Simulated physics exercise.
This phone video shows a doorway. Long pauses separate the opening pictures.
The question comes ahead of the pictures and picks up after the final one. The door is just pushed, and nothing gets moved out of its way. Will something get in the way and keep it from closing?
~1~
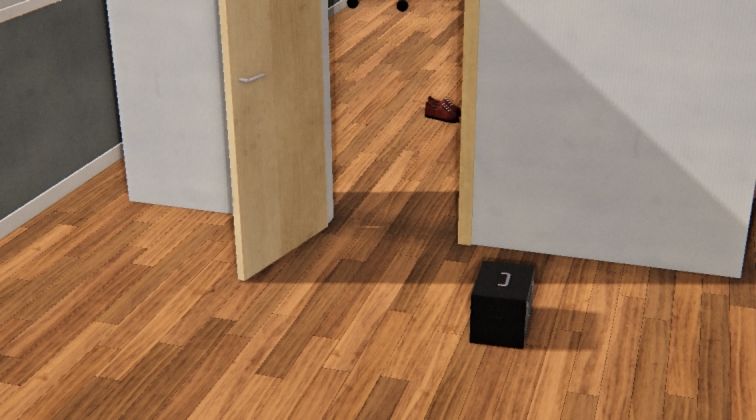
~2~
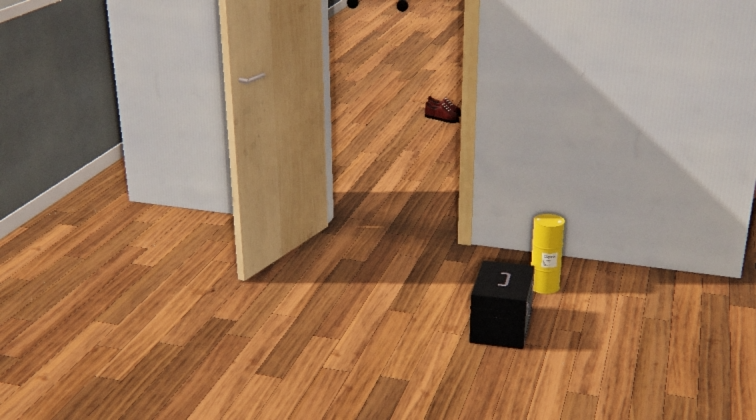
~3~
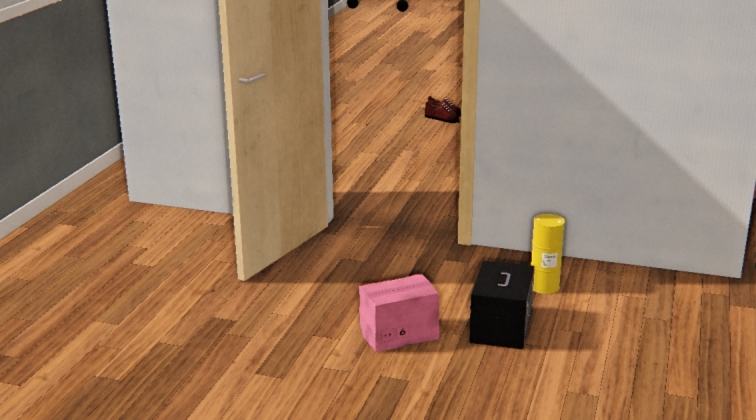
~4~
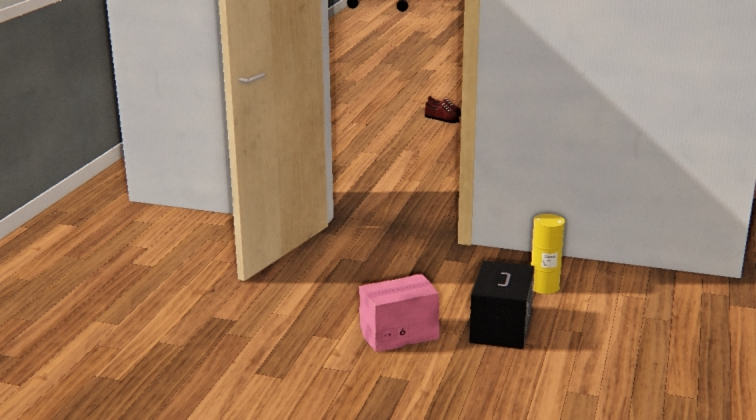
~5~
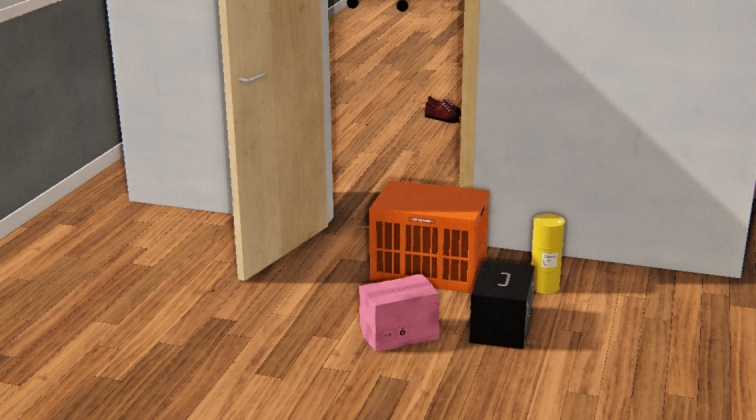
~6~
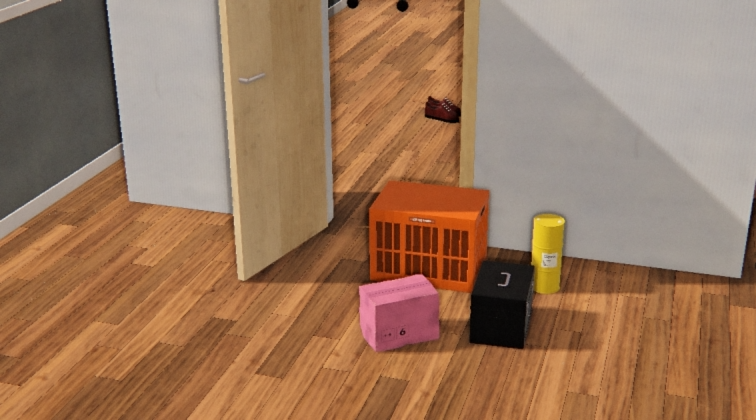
Yes: What happens is the door falls short of the frame.
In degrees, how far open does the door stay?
Angle: About 50°.
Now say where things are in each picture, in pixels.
In the first picture, door wide open and still; black toolbox (502, 304).
In the second picture, door wide open and still; black toolbox (502, 304).
In the third picture, door wide open and still; yellow canister (547, 254); pink box (399, 313).
In the fourth picture, door wide open and still; black toolbox (502, 304); yellow canister (547, 254).
In the fifth picture, door wide open and still; pink box (399, 313); black toolbox (502, 304).
In the sixth picture, door wide open and still; orange chest (430, 235); yellow canister (547, 254).
Then, 0.60 s after the last picture, door at 86°.
Then, 0.90 s after the last picture, door at 68°.
At rest, door at 51°; all 4 in place. Seen from the same camera at the end, orange chest near (432, 235).
